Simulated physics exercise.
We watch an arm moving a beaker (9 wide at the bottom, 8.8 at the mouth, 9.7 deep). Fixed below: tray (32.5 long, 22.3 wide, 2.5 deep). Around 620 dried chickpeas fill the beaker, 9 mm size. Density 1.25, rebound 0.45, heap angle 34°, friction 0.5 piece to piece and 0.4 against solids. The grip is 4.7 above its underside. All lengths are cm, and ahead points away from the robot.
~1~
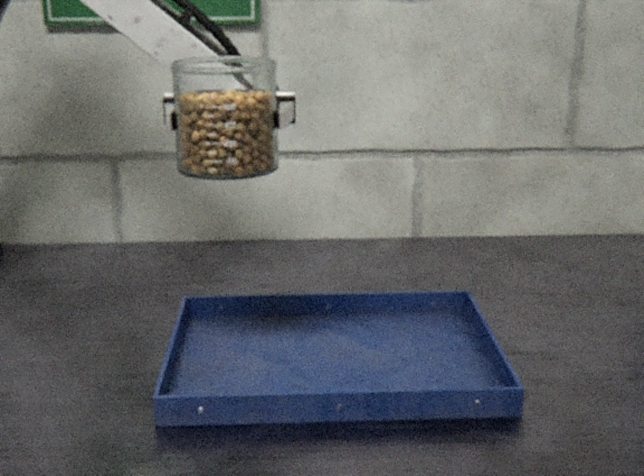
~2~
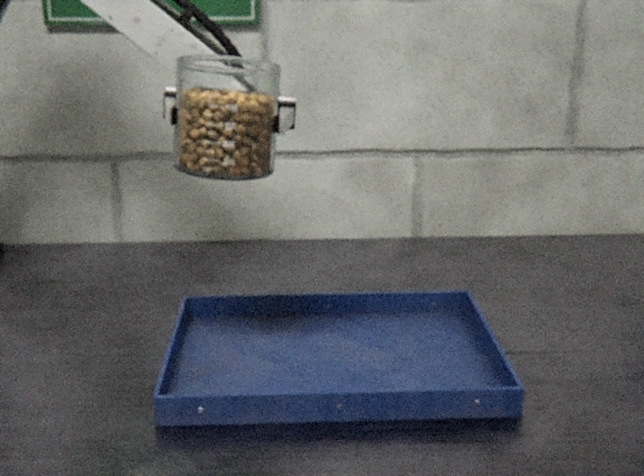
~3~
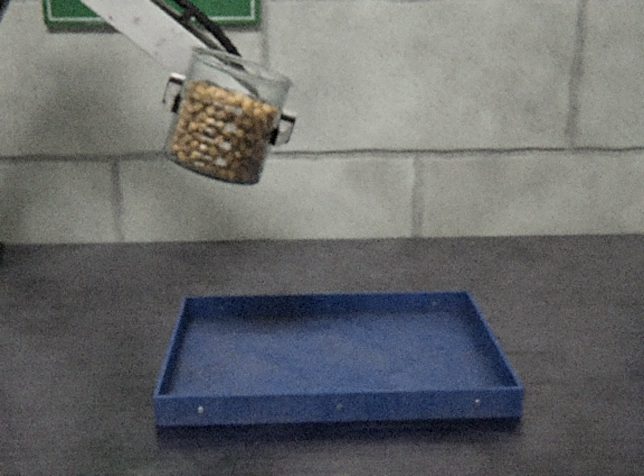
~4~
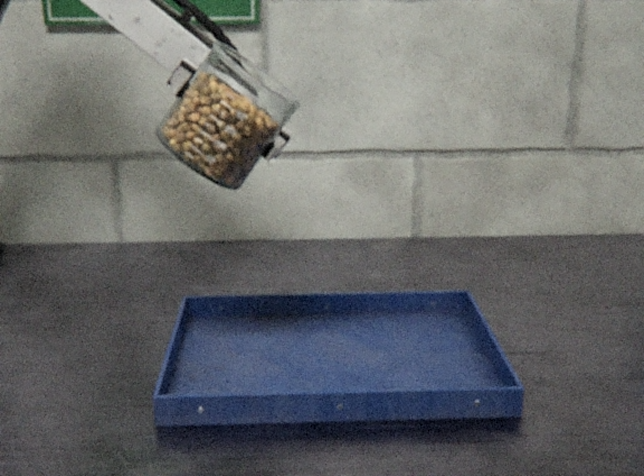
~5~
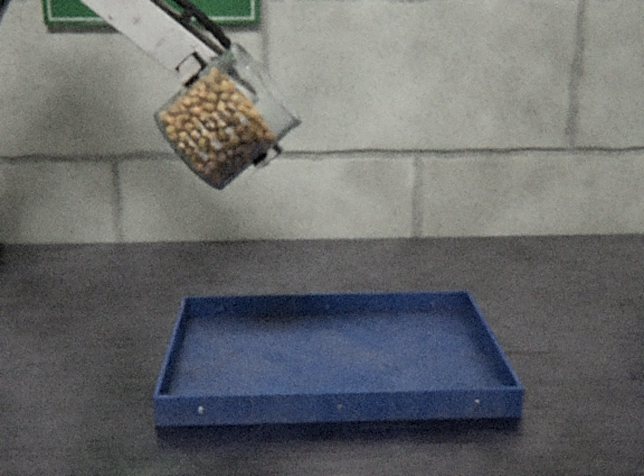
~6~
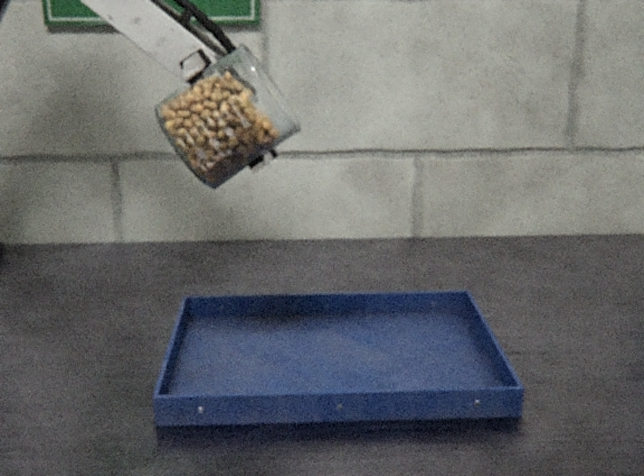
A clear beaker mostly full of dried chickpeas, held by a robot arm above an empty blue tray, started upright and tilted steeply to the right, the chickpeas shifting inside as it leaned.
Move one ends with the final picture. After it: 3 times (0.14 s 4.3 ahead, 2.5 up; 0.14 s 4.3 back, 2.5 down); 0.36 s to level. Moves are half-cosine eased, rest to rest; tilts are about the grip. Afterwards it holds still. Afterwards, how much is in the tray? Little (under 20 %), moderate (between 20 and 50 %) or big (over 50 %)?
In the tray the share is moderate, between 20 and 50 %.
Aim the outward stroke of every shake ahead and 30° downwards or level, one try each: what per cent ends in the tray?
Some 5 and 20 per cent.
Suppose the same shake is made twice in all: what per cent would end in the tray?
Then about 30 per cent.
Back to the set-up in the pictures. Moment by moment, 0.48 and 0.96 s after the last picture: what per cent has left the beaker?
In turn: 20, 35.
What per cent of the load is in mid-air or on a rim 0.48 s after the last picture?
Some 3 per cent.
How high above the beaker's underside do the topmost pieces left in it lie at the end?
Some 7.5 cm.
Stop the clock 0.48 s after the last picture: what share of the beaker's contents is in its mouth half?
Roughly 55 per cent.
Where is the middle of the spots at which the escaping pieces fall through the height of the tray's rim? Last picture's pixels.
Near (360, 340).
Then, 0.48 s on, tilted 56° forward, highest piece 30 above the table; 498 in the beaker, 104 in the tray, 17 in flight or on a rim.
Then, 0.96 s on, tilted 42° forward, highest piece 27 above the table; 392 in the beaker, 212 in the tray, 2 on the table or floor, 13 in flight or on a rim.
Then, 1.40 s on, level, highest piece 29 above the table; 391 in the beaker, 226 in the tray, 2 on the table or floor.
Then, 2.45 s on, level, highest piece 28 above the table; 391 in the beaker, 226 in the tray, 2 on the table or floor.
In the end, 391 in the beaker, 226 in the tray, 2 on the table or floor. That is 37 % in the tray.
